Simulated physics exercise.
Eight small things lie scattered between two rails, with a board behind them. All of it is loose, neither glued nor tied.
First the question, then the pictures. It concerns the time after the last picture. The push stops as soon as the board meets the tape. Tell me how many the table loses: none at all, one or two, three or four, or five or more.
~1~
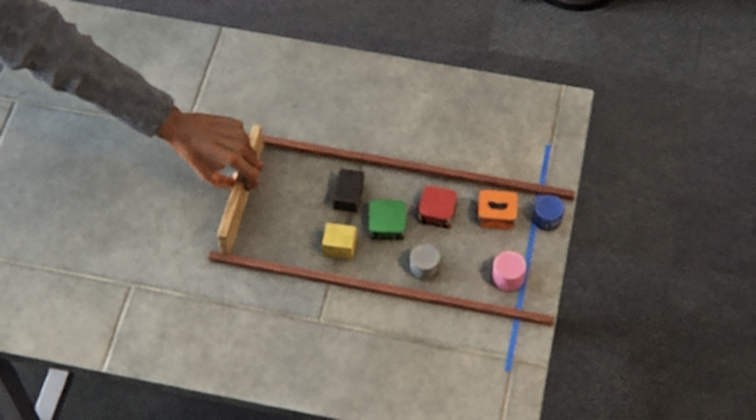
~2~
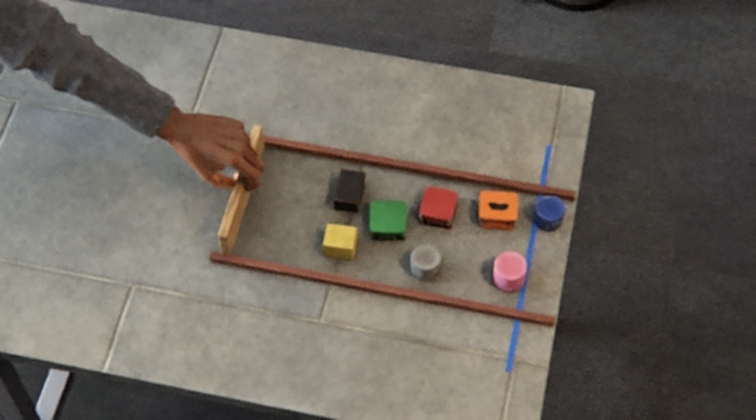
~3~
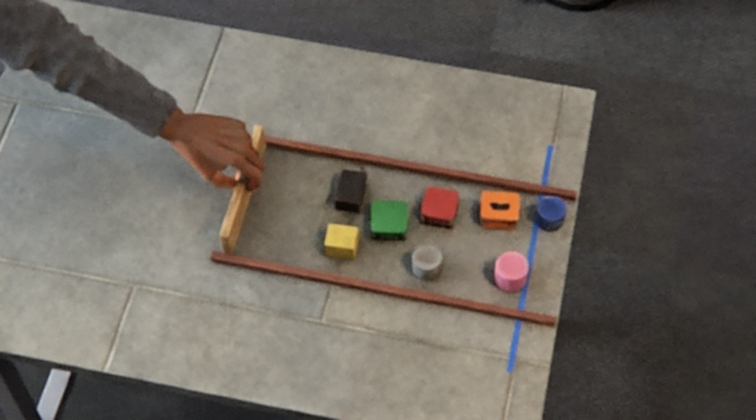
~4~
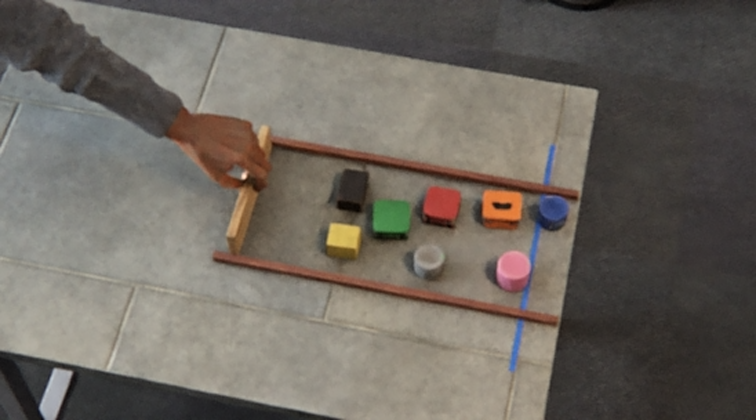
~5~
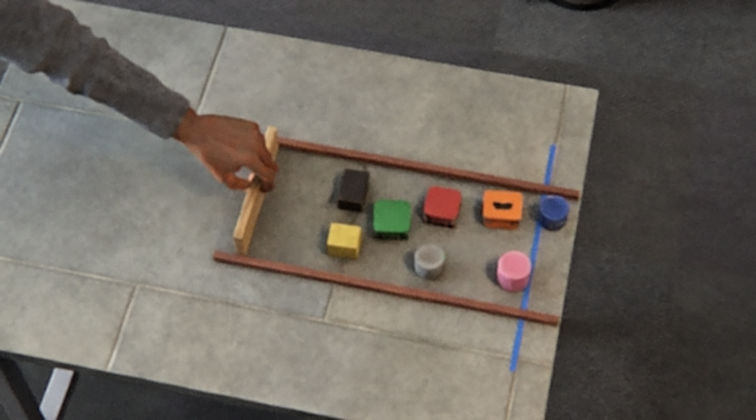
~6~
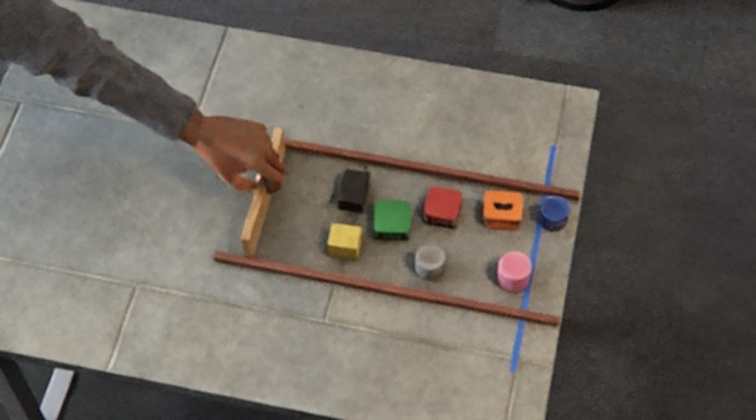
Five plus drop.
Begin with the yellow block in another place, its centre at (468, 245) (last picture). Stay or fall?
Drops.
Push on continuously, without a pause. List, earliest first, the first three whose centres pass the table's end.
In order: The blue tub, then the orange case, then the pink lid.
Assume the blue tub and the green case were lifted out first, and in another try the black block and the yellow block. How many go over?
The first try gives 4, the second gives 3.
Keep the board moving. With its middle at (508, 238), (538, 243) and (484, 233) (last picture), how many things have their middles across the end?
Going through the three positions, you'd get 3, 6 and 1.
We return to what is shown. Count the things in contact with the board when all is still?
2 are in contact with it.
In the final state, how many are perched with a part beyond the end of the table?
I get 1.
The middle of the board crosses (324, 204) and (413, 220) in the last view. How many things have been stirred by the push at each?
Counts: 0 and 6.
Soon after, none off yet; blue tub at rest near (554, 214); pink lid at rest near (514, 272); orange case at rest near (503, 211).
Then, none off yet; blue tub at rest near (554, 214); pink lid at rest near (514, 272); orange case moved a little near (513, 209).
Further on, one off so far; blue tub falling near (606, 268); pink lid moved about its own width near (551, 273); orange case moved well along near (577, 215).
By the end, the number that fall off is five or more; fallen, grey lid, red case, orange case, pink lid and blue tub.
